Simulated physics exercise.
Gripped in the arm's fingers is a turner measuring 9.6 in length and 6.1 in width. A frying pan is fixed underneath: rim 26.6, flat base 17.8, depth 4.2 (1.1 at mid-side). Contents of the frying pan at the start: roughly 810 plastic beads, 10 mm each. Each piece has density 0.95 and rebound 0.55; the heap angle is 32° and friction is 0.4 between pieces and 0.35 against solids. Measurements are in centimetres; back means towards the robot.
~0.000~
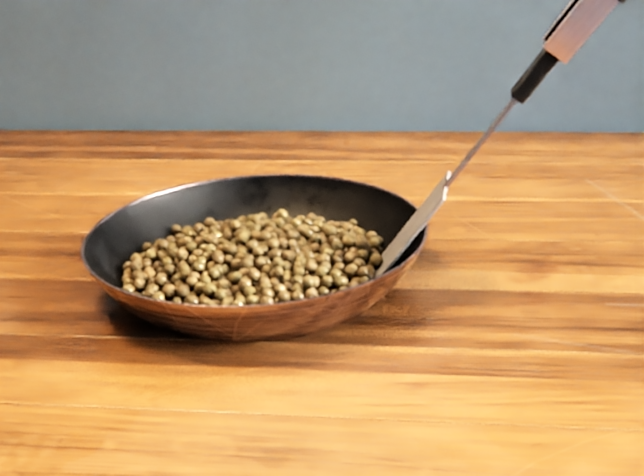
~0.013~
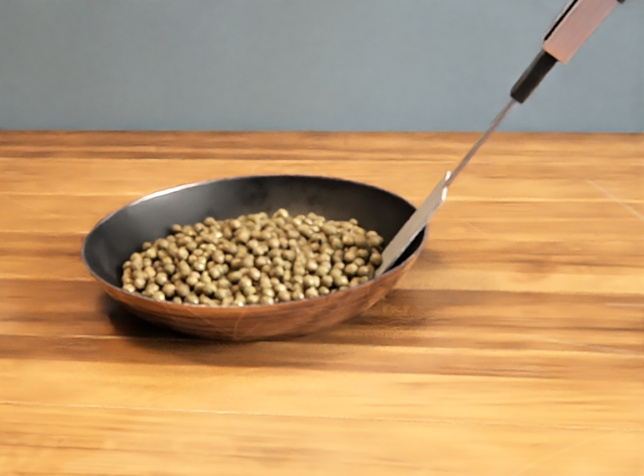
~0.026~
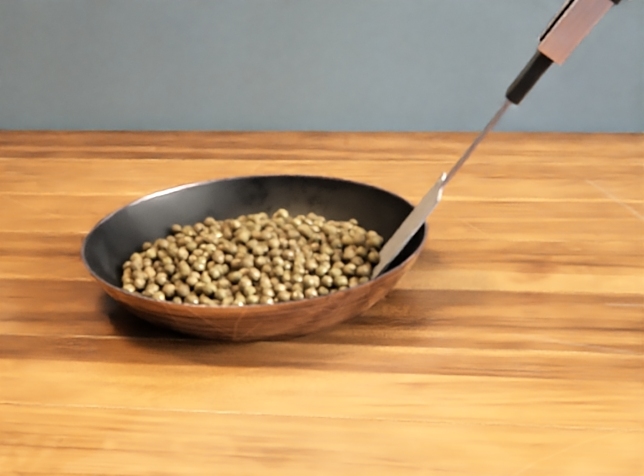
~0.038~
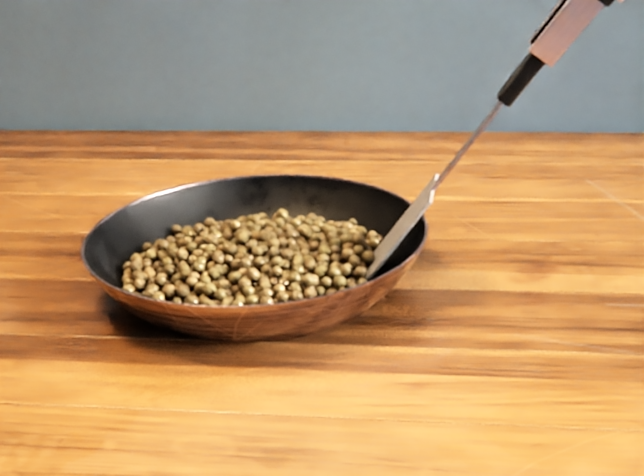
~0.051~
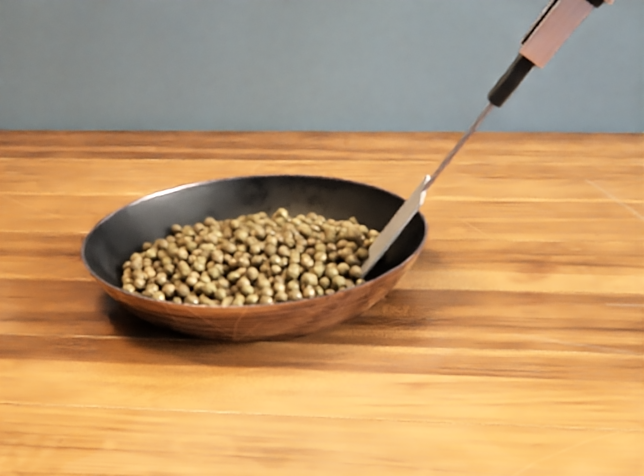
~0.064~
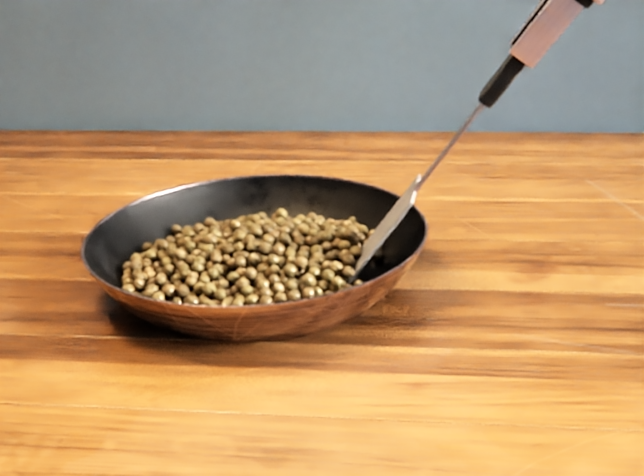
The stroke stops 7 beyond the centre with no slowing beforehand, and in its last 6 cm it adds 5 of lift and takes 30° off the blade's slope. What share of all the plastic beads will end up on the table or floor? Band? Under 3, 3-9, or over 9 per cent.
Under 3 per cent.
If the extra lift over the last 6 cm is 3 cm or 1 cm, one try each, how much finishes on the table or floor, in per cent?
Result: Approx. 0 % and 0 %, one try each.
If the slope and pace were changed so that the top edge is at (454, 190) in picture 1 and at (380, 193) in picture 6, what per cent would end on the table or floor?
About 15 per cent.
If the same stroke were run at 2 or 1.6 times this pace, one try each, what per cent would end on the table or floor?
I'd expect close to 10 and then close to 10 percent.
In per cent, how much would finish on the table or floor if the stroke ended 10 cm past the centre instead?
Then around 10 per cent.
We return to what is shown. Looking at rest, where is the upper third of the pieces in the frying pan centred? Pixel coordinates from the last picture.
About (170, 252).
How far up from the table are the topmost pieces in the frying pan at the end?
It reaches roughly 5.0 cm.
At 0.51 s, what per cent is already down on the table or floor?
Estimate: About 0 percent.
By 0.16 s, sloping 53°, highest piece 5 above the table; 811 in the frying pan.
By 0.26 s, sloping 41°, highest piece 6 above the table; 811 in the frying pan.
By 0.51 s, sloping 23°, highest piece 5 above the table; 802 in the frying pan, 8 on the table or floor, 1 on the blade or in flight.
By 1.56 s, sloping 23°, highest piece 5 above the table; 802 in the frying pan, 9 on the table or floor.
Final count, 802 in the frying pan, 9 on the table or floor. That is 1 % on the table or floor.
